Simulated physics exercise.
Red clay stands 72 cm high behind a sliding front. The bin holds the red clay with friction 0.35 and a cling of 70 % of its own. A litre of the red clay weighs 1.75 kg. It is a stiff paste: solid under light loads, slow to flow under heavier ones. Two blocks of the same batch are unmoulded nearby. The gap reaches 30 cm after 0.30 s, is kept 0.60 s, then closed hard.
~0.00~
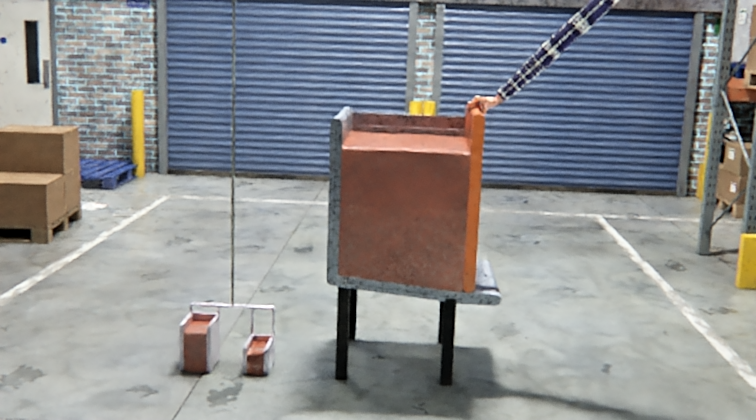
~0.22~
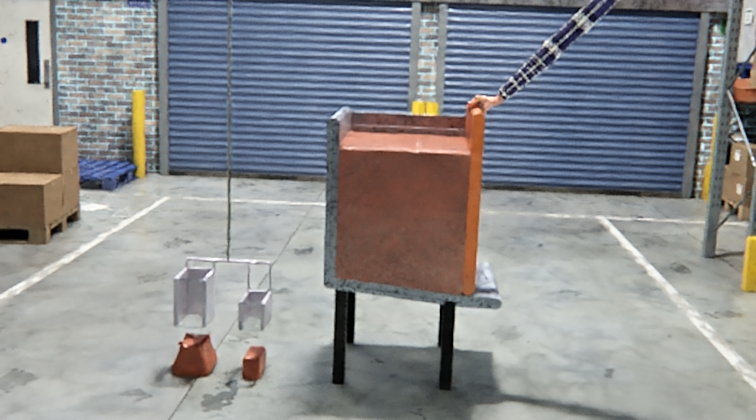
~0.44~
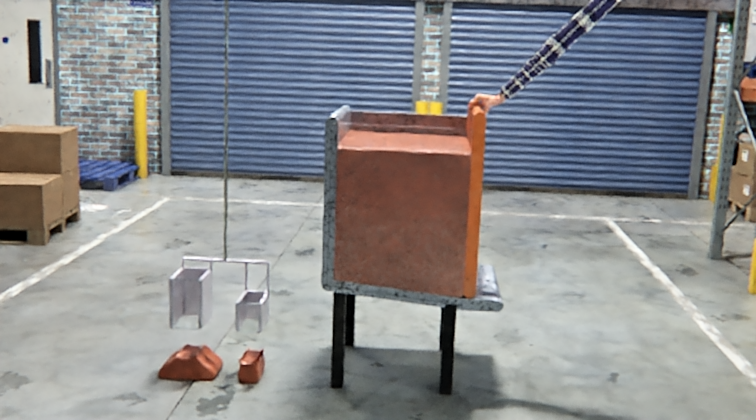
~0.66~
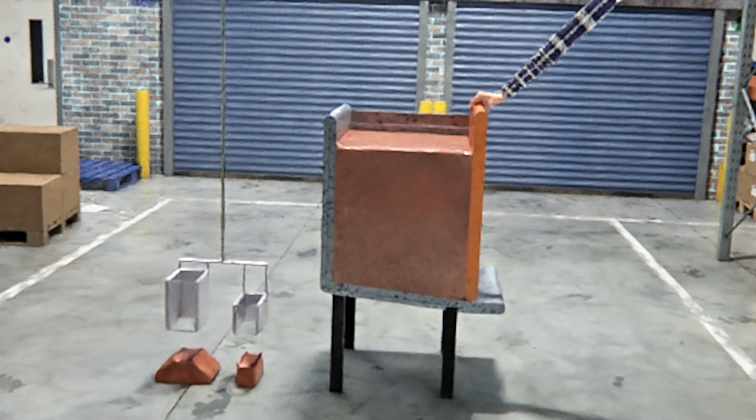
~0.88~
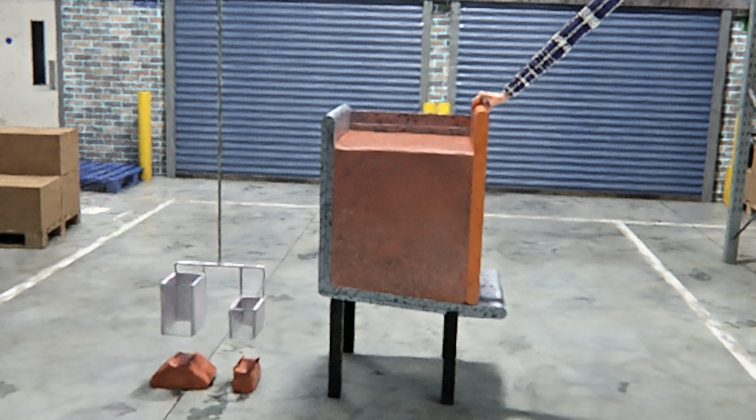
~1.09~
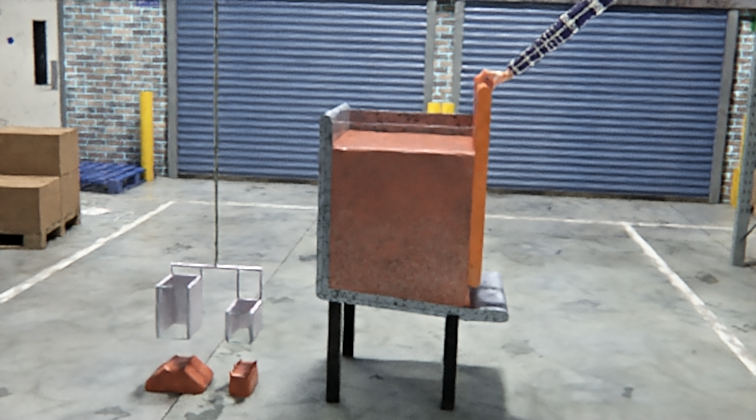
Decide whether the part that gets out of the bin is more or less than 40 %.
The part that gets out of the bin is more than 40 %.
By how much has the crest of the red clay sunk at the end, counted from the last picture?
Some 30 cm.
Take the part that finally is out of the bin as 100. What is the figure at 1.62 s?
About 50 %.
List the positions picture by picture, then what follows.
The first picture shows top of the hatch at (479, 120), not yet moved; highest point of the red clay at (405, 150); test blocks 21 cm, 12 cm high (left to right).
The second picture shows top of the hatch at (479, 120), not yet moved; highest point of the red clay at (403, 150); test blocks 17 cm, 11 cm high (left to right).
The third picture shows top of the hatch at (480, 119), not yet moved; highest point of the red clay at (403, 150); test blocks 12 cm, 11 cm high (left to right).
The fourth picture shows top of the hatch at (481, 117), not yet moved; highest point of the red clay at (402, 149); test blocks 12 cm, 11 cm high (left to right).
The fifth picture shows top of the hatch at (482, 117), not yet moved; highest point of the red clay at (402, 150); test blocks 12 cm, 11 cm high (left to right).
The sixth picture shows top of the hatch at (485, 94), moved 9.8 cm; highest point of the red clay at (351, 148); test blocks 12 cm, 11 cm high (left to right).
By 1.33 s, the hatch is 30 cm open and 4 % is out.
By 1.62 s, the hatch is 30 cm open and 23 % is out.
By 1.90 s, the hatch is 29 cm open and 40 % is out.
By 2.19 s, the hatch is 7.2 cm open and 50 % is out.
By 2.68 s, at the end, the hatch is shut and 51 % is out.
